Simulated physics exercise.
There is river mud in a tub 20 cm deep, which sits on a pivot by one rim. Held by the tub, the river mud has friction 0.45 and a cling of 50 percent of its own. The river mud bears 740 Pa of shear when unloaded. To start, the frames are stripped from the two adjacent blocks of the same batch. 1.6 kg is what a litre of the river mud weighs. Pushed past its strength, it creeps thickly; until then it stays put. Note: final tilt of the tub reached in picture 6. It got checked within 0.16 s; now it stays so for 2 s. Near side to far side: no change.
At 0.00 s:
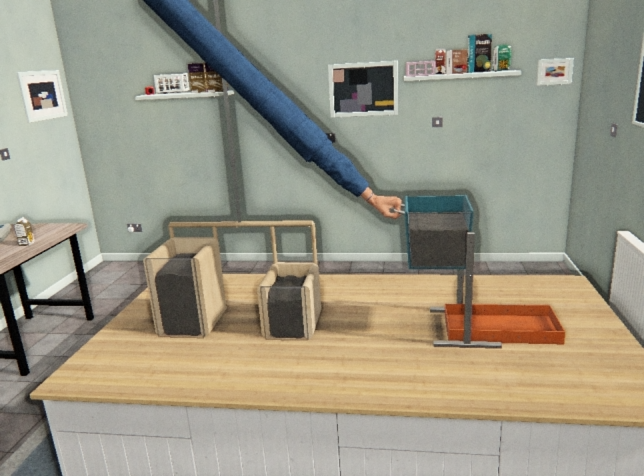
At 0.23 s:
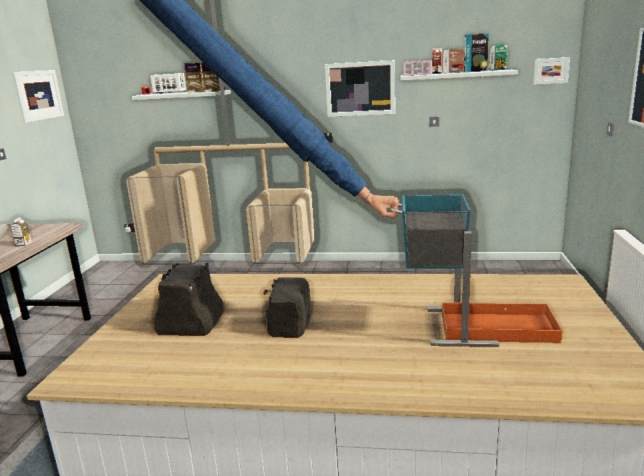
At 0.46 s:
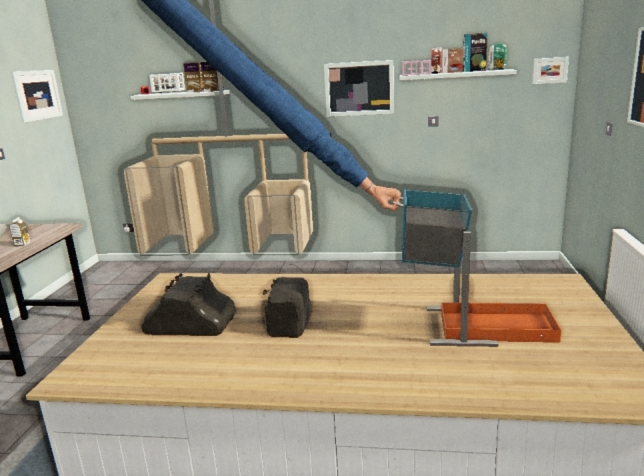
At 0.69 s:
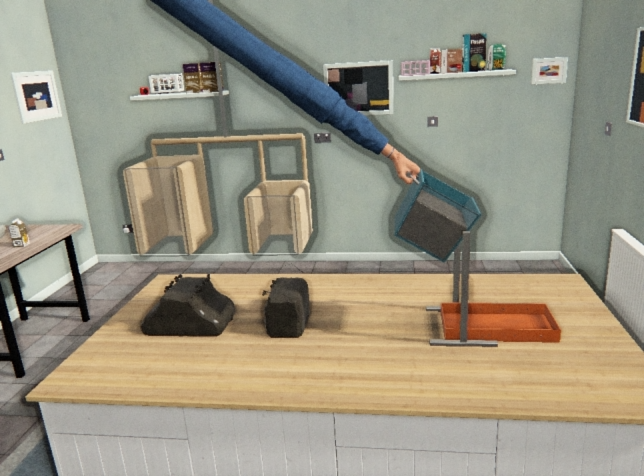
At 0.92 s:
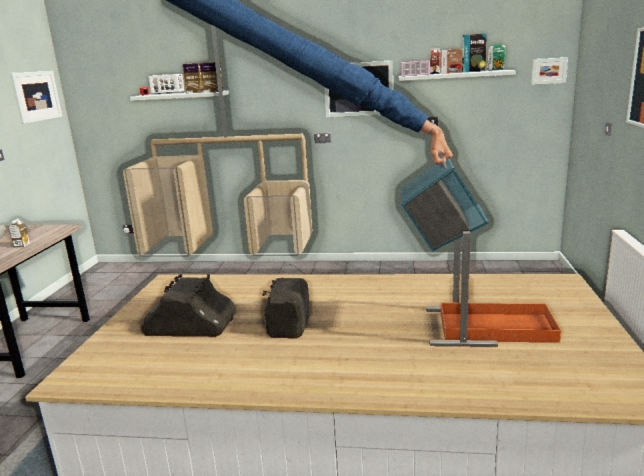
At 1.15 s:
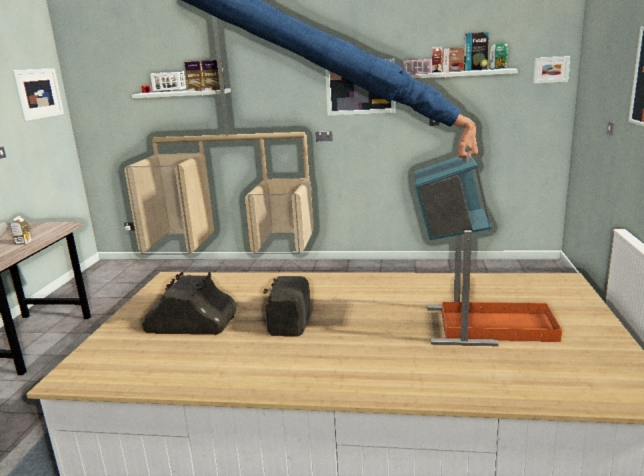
A long blue-sleeved arm reaches from the top into a pale green kitchen, seen from slightly above and in front of a wooden-topped island. Two pale wooden moulds on a linked frame stand left around dark mud blocks, with a mud-filled teal tub and orange tray at right. The moulds lift away, the left block slumps low while the right barely settles, then the hand tilts the tub steeply.
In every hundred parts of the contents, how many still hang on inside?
About 100 in every hundred.
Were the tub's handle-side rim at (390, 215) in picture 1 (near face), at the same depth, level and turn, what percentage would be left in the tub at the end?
I'd put it at close to 100 per cent.
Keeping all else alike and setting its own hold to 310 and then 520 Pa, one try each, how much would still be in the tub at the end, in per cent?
75 %, then 100 %.
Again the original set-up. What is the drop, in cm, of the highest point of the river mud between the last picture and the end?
0 cm or so.
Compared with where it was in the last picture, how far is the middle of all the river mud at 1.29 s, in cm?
Displacement noted: Approx. 0 cm... about that.
By 1.29 s, the tub is at 76 degrees and holds 100 %.
By 1.46 s, the tub is at 76 degrees and holds 100 %.
By 1.63 s, the tub is at 76 degrees and holds 100 %.
By 1.80 s, the tub is at 76 degrees and holds 100 %.
By 3.15 s, at the end, the tub is at 76 degrees and holds 100 %.
